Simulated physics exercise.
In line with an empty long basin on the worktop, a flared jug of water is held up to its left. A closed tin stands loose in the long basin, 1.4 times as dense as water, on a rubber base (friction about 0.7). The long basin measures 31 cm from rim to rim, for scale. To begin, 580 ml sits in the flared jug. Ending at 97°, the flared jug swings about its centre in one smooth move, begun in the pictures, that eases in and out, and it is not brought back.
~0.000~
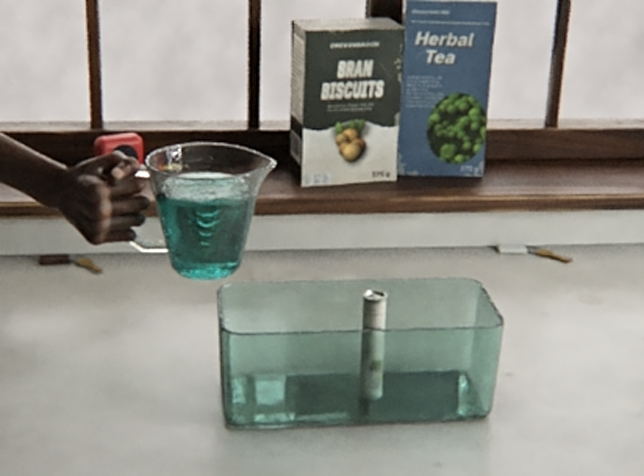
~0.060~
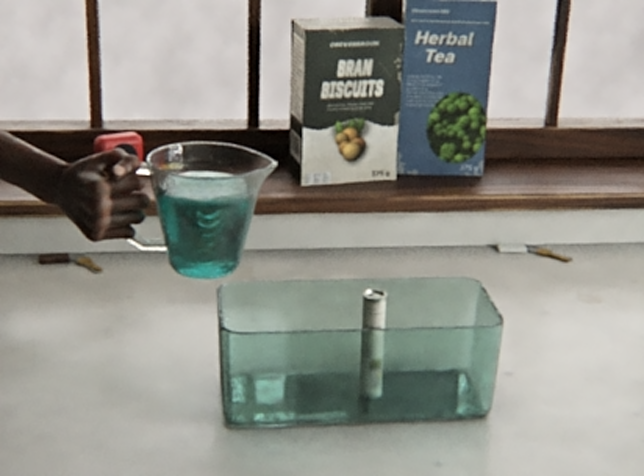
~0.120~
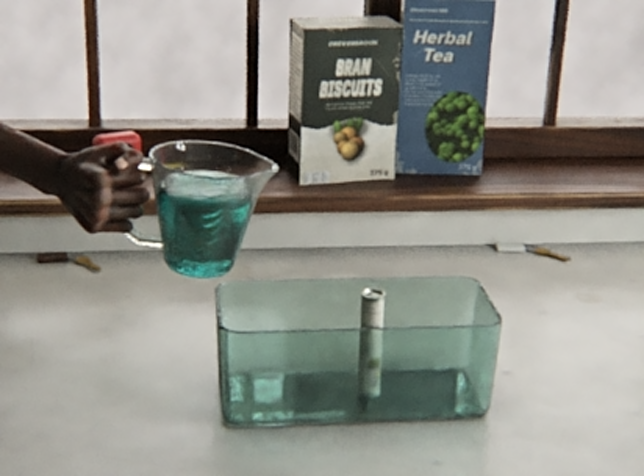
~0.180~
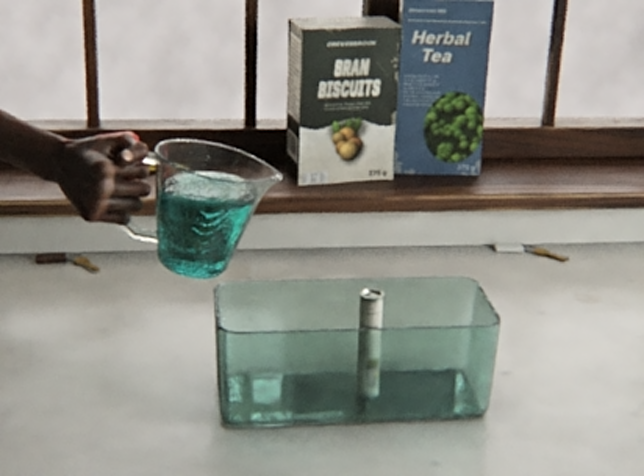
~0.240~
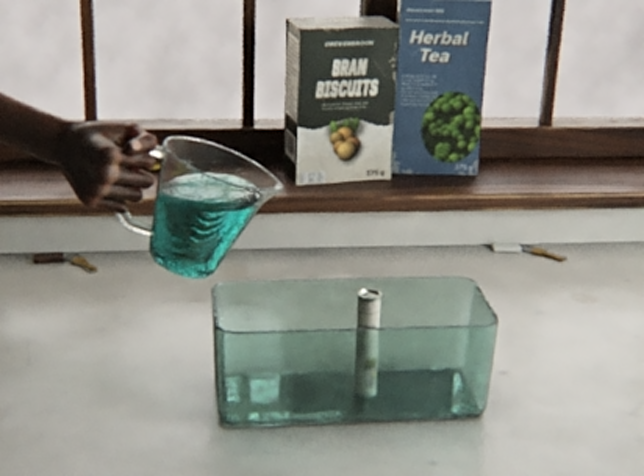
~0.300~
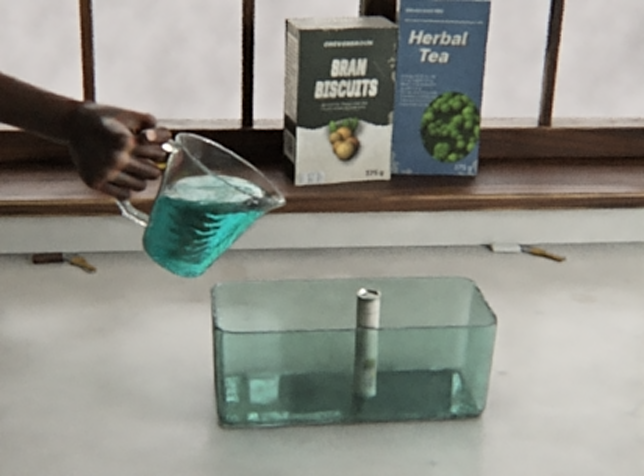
To begin with, a hand holds a clear jug of teal water upright, up and to the left of a long see-through basin with a slim pale tin standing inside. The hand then tilts the jug steadily clockwise, leaning it clearly rightward, while the basin and tin stay still.
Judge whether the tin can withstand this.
It withstands it and stays upright.
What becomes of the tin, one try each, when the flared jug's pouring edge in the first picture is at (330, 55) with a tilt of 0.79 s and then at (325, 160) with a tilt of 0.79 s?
First it keeps standing; then it topples.
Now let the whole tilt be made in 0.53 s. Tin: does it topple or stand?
Outcome - the tin remains standing.
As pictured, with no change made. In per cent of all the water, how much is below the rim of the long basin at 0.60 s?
Some 20 per cent.
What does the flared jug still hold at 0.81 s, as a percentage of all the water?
14 %.
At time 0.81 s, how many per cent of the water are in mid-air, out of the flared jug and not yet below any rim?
In-air share: About 10 %.
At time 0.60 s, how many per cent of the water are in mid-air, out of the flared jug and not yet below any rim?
Near 20 per cent at that moment.
By 0.60 s the tilt is 83° and 60 per cent is still to pour; the tin stands where it began.
By 0.81 s the tilt is 97° and 14 per cent is still to pour; the tin stands where it began.
By 1.04 s the tilt is 97° and 1 per cent is still to pour; the tin stands where it began.
By 1.29 s the tilt is 97° and 0 per cent is still to pour; the tin stands where it began.
At rest the tin stands where it began.
